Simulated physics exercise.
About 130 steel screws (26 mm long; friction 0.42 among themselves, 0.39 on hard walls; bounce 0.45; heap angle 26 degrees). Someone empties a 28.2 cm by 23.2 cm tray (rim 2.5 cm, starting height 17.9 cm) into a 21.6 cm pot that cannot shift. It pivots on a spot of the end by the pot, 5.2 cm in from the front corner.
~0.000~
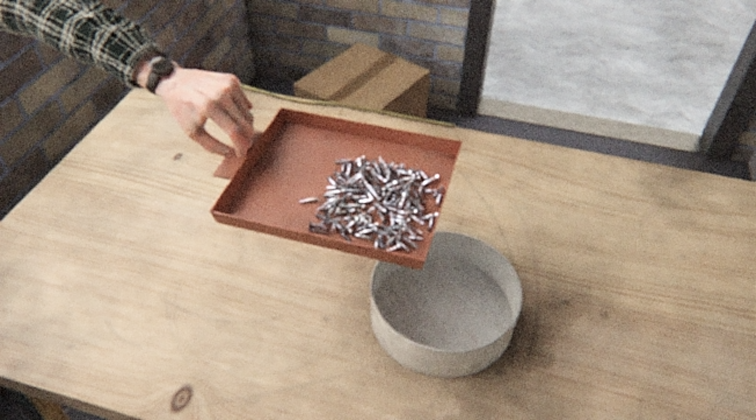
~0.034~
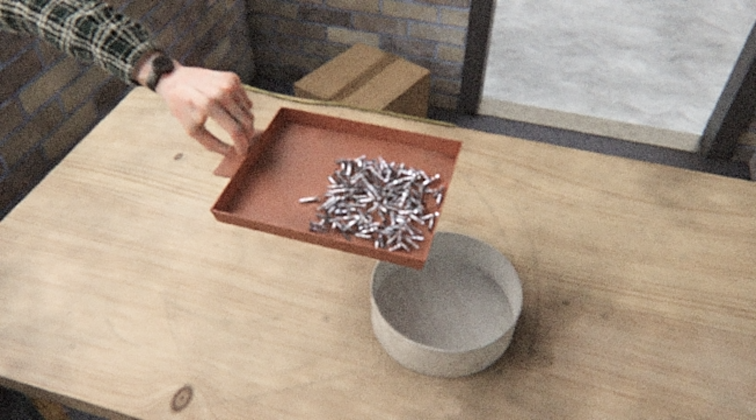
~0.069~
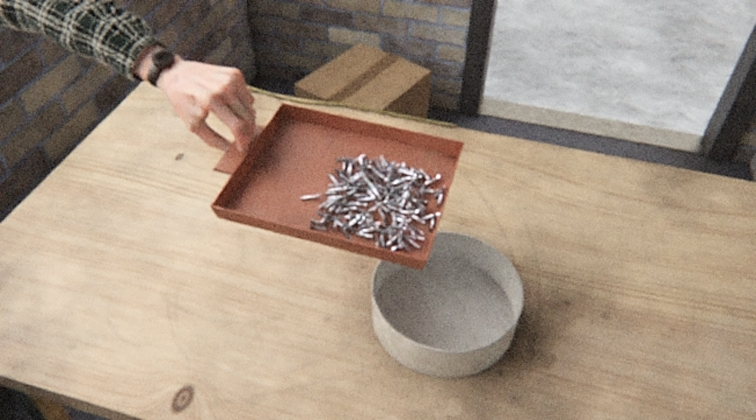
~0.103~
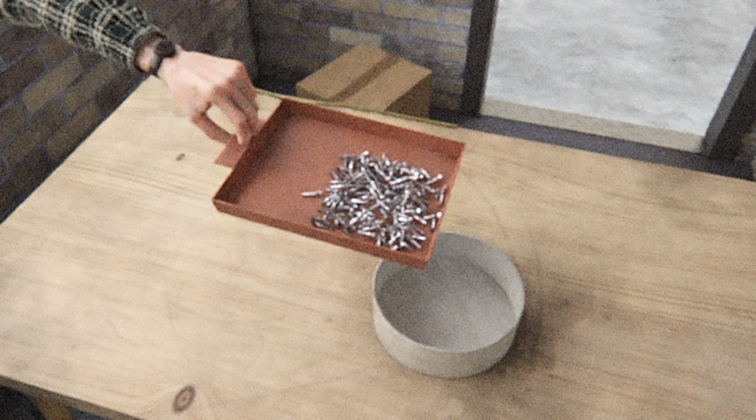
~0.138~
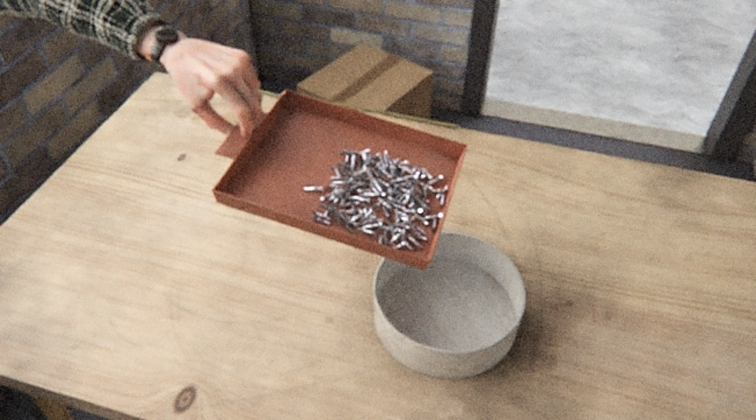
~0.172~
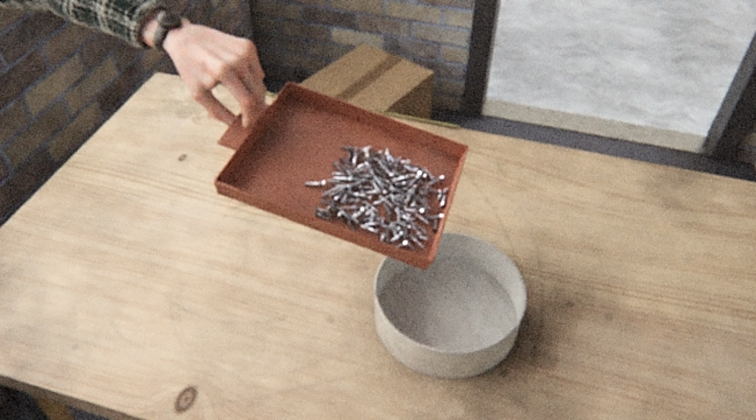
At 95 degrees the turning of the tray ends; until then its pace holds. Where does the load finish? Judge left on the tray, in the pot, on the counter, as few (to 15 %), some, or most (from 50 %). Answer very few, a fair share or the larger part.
Tray very few, pot the larger part, counter a fair share.
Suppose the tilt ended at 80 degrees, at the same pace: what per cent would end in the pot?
Then about 45 per cent.
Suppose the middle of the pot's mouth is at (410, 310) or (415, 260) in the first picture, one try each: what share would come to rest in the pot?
About 35 and 70 per cent.
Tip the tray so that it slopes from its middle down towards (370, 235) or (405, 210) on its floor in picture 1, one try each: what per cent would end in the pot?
Some 80 and 95 per cent.
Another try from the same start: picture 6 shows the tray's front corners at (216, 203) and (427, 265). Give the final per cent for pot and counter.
Pot 75, counter 25.
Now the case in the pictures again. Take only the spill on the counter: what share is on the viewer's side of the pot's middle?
About 0 per cent.
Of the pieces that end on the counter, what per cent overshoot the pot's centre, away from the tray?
Roughly 70 per cent.
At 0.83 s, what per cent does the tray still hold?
Roughly 85 per cent.
Then, at 0.57 s, tilt 52 degrees; the tray holds 100 %, the pot 0 %.
After 0.83 s, tilt 79 degrees; the tray holds 85 %, the pot 0 %.
Then, at 1.20 s, tilt 95 degrees; the tray holds 20 %, the pot 40 %.
In the end, at 2.4 s, tray 0 %, pot 70 %, counter 30 %.
